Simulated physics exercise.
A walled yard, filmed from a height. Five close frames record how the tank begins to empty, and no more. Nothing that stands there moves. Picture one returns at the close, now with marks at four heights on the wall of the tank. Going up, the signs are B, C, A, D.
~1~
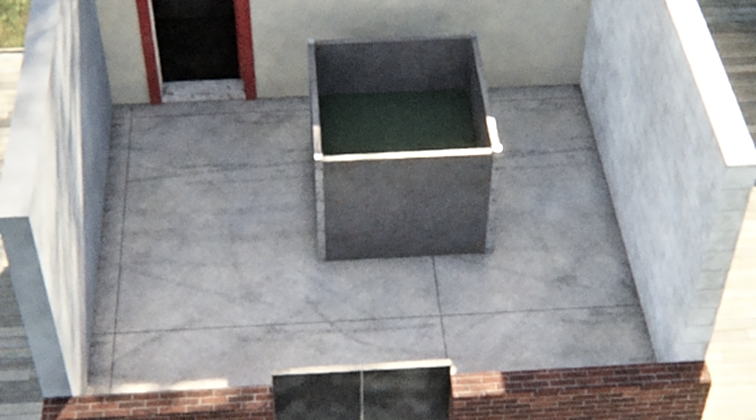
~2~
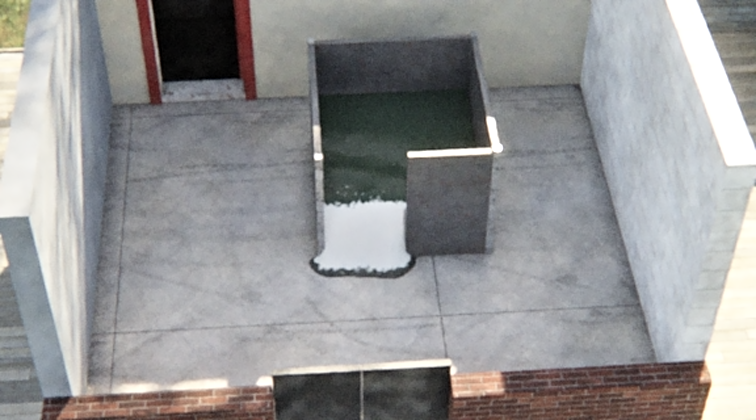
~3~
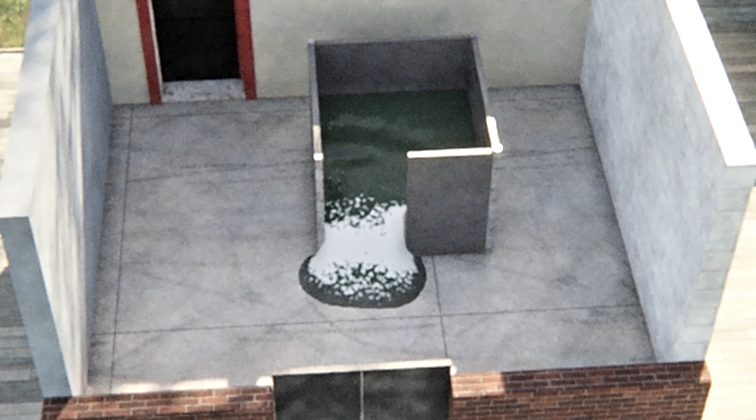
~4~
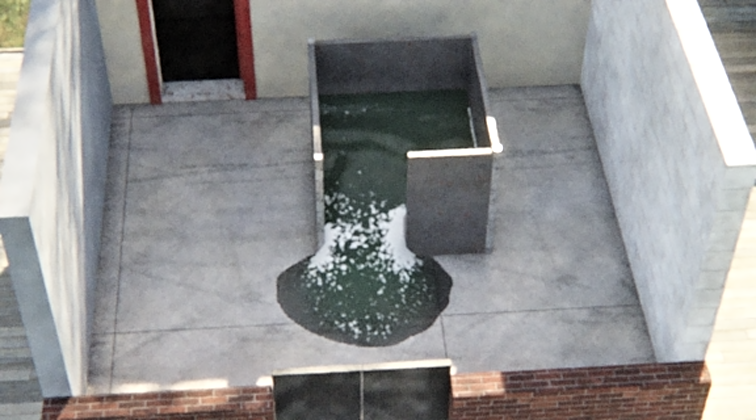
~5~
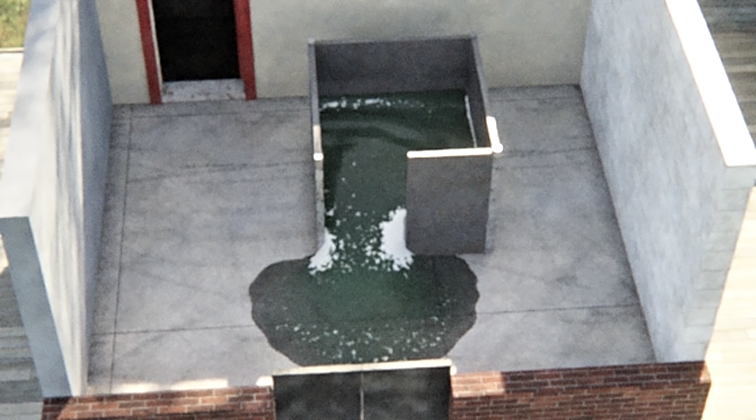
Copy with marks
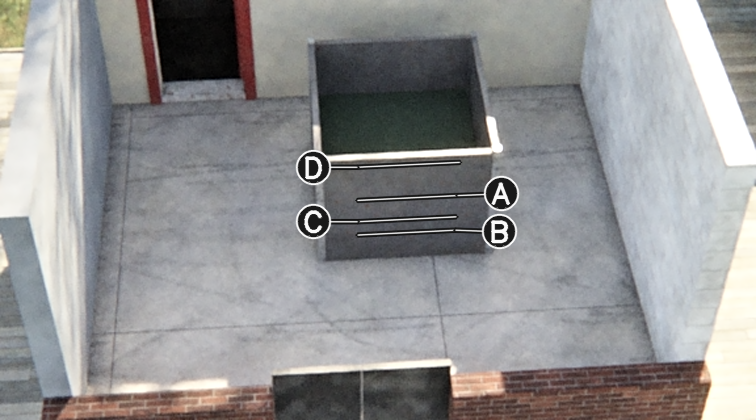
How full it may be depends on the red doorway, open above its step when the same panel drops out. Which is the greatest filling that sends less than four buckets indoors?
Take C.
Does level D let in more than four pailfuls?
Yes, it does.
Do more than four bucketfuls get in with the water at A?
Yes.
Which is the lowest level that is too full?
That is level A.
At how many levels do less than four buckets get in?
Two.
In white, A at (407, 197); B at (406, 232); C at (407, 219); D at (408, 164); from the bottom up B, C, A, D.
For level A, about 11 bucketfuls get in.
For level B, nothing gets over.
For level C, a splash gets over, under a bucket.
For level D, dozens of bucketfuls pour in.
